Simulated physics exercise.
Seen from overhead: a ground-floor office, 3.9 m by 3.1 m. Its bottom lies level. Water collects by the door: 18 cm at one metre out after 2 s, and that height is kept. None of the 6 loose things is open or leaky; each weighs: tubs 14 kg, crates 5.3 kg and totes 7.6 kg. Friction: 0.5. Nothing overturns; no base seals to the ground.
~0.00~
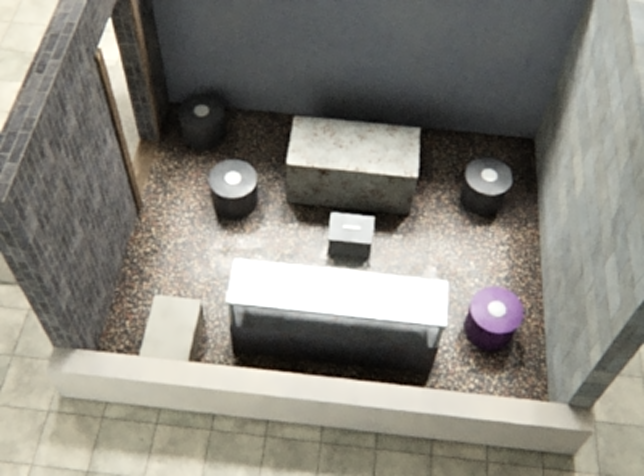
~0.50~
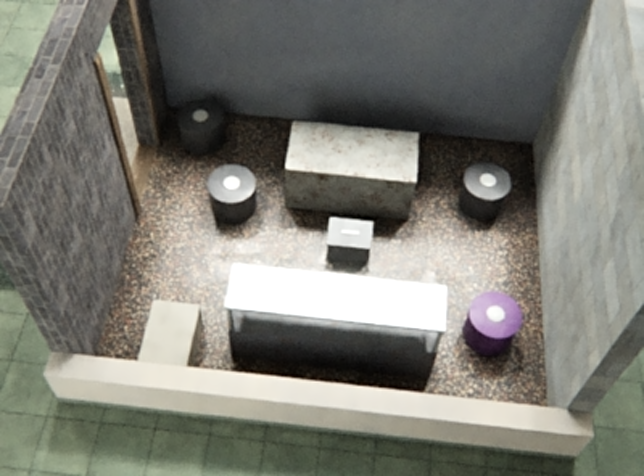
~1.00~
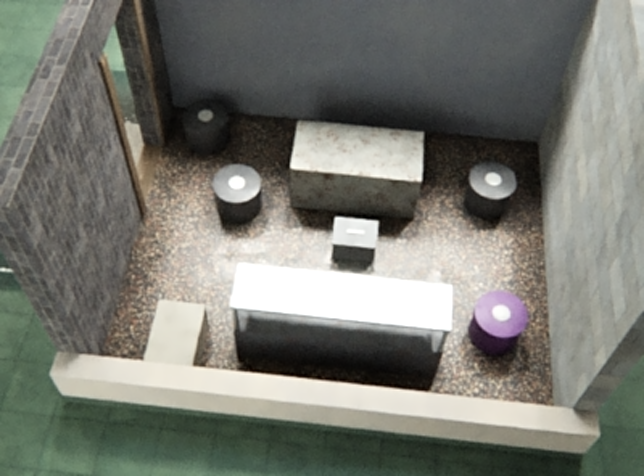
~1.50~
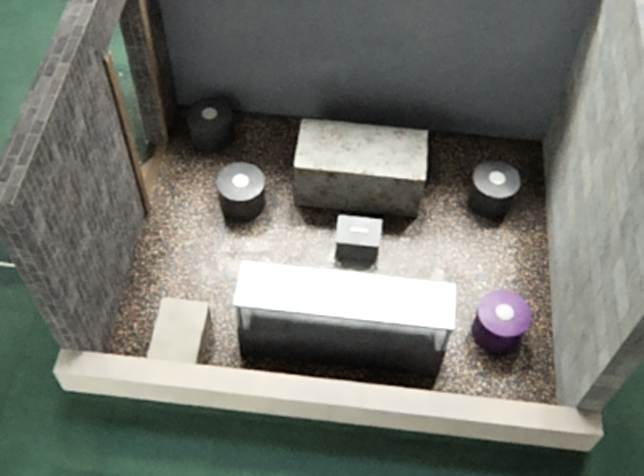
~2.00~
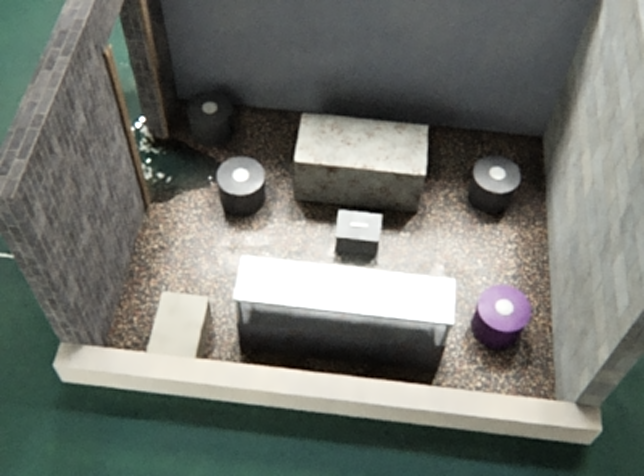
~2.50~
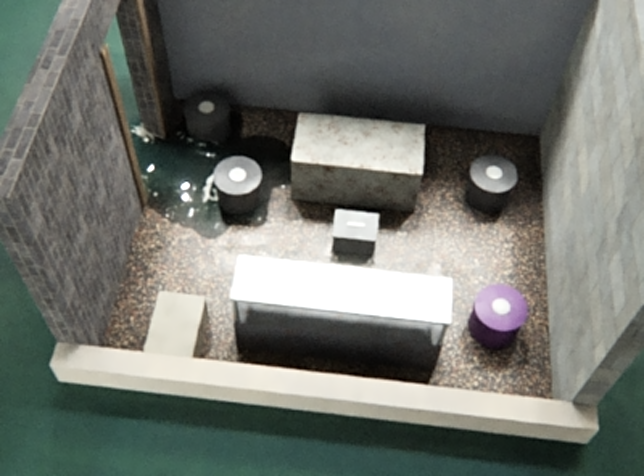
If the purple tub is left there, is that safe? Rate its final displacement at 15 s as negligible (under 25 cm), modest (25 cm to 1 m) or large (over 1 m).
Modest.
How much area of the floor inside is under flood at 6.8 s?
Roughly 9.5 m2.
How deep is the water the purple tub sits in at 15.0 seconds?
Depth approx. 10 cm.
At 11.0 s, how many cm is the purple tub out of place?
Shift by then: About 20 cm.
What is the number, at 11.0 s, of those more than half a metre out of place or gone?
1.
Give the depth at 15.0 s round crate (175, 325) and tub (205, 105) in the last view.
Some 9 cm at the first, some 12 cm at the second.
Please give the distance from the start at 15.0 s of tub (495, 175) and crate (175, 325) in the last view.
They sit 60 cm and 100 cm away, in the order given.
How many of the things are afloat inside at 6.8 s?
By my count, 1.
After 3.5 s the purple tub is near (501, 307), 0.0 m from its start, aground; 0 afloat.
After 6.8 s the purple tub is near (501, 307), 0.0 m from its start, aground; 1 afloat.
After 11.0 s the purple tub is near (520, 323), 0.2 m from its start, afloat; 5 afloat.
After 15.0 s the purple tub is near (463, 370), 0.7 m from its start, afloat; 6 afloat.
